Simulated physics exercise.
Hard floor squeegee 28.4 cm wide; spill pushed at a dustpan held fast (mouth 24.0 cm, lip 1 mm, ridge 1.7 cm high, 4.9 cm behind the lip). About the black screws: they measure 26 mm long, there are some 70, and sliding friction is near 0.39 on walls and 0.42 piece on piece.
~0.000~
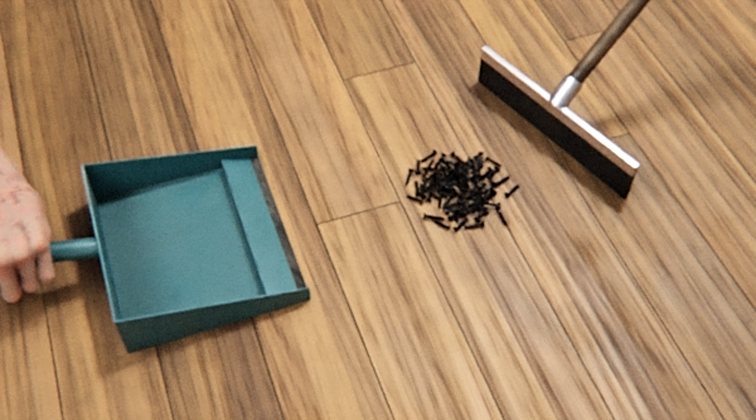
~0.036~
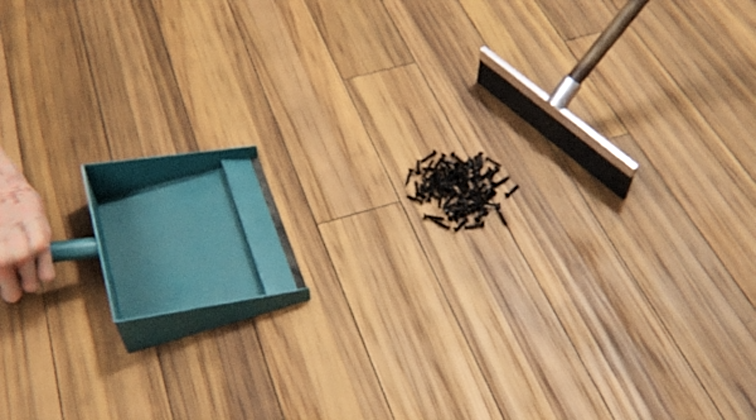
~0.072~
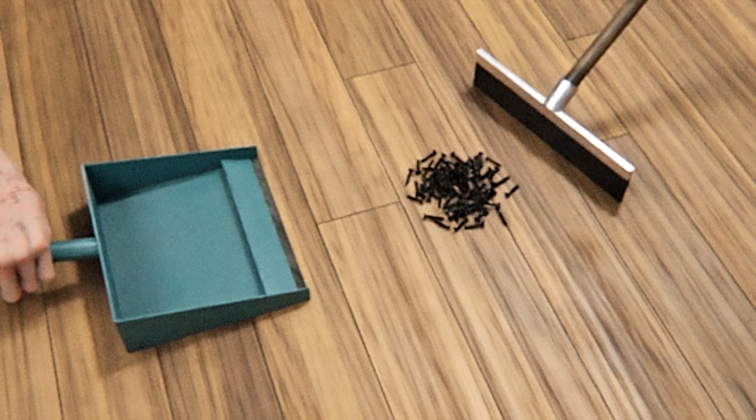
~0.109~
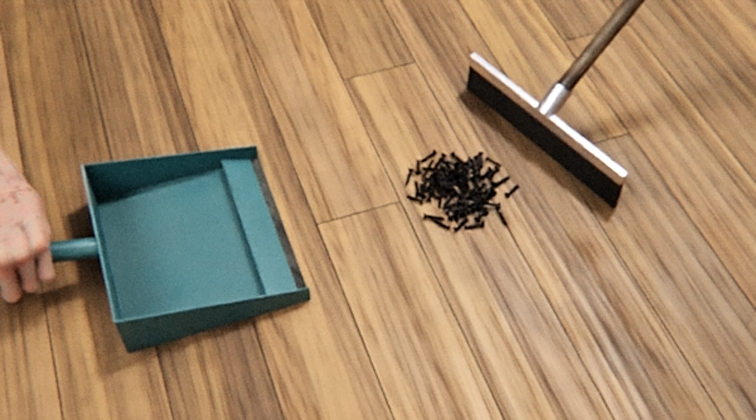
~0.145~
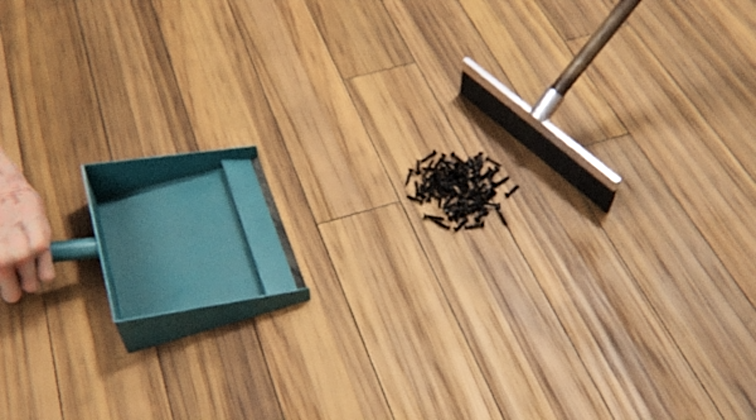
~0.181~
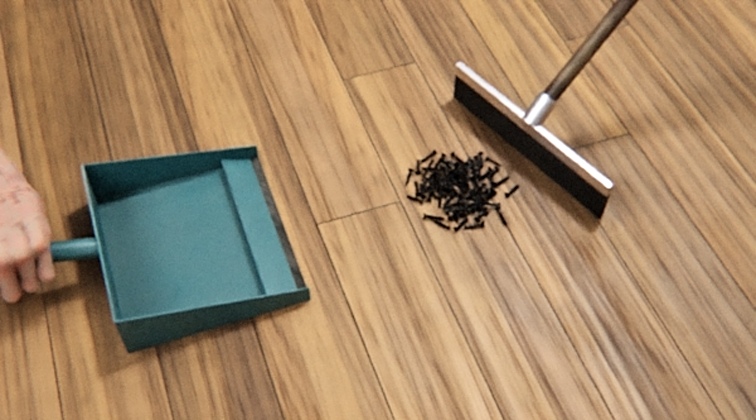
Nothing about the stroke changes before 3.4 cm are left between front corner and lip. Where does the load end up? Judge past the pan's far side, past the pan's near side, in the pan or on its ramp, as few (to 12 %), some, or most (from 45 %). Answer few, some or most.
Far side: Few; near side: Some; pan: Few.
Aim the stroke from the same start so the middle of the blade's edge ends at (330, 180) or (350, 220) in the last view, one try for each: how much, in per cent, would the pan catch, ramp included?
Roughly 0 per cent for the first try and 0 per cent for the second.
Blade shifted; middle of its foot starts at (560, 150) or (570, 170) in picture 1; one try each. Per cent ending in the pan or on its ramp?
First try about 0 per cent, second about 0 per cent.
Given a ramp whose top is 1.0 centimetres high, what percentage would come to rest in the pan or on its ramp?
Roughly 0 per cent.
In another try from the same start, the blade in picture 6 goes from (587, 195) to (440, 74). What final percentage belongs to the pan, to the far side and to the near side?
Per cent by place - pan 0, far side 0, near side 20.
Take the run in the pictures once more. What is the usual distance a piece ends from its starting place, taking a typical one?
Median: Approx. 20 cm.
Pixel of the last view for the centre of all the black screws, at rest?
Look around (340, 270) in the last picture.
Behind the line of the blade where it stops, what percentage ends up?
About 0 percent.
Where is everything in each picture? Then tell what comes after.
The first picture shows blade from (633, 170) to (485, 54), moved 0.0 cm, 0 of the pieces shifted so far; middle of the pieces at (459, 187); pan at (183, 252).
The second picture shows blade from (632, 171) to (483, 55), moved 0.2 cm, 0 of the pieces shifted so far; middle of the pieces at (459, 187).
The third picture shows blade from (628, 174) to (480, 58), moved 1.0 cm, 0 of the pieces shifted so far; middle of the pieces at (459, 187).
The fourth picture shows blade from (622, 179) to (473, 62), moved 2.3 cm, 0 of the pieces shifted so far; middle of the pieces at (459, 187).
The fifth picture shows blade from (614, 185) to (466, 66), moved 3.6 cm, 0 of the pieces shifted so far; middle of the pieces at (459, 187).
The sixth picture shows blade from (607, 190) to (459, 71), moved 5.0 cm, 0 of the pieces shifted so far; middle of the pieces at (459, 187); pan at (183, 252). The blade's pace is about 0.38 m/s, heading 21 degrees towards the viewer's side.
After 0.53 s, middle of the blade 22 cm from the lip; 0 % over the lip, far side 0 %, near side 0 %.
After 0.77 s, middle of the blade 13 cm from the lip; 0 % over the lip, far side 0 %, near side 15 %.
Then, at 1.12 s, middle of the blade 8 cm from the lip; 0 % over the lip, far side 0 %, near side 35 %.
At rest (1.7 s), far side 0 %, near side 35 %, pan 0 %, in front of the lip or behind the blade 65 %.
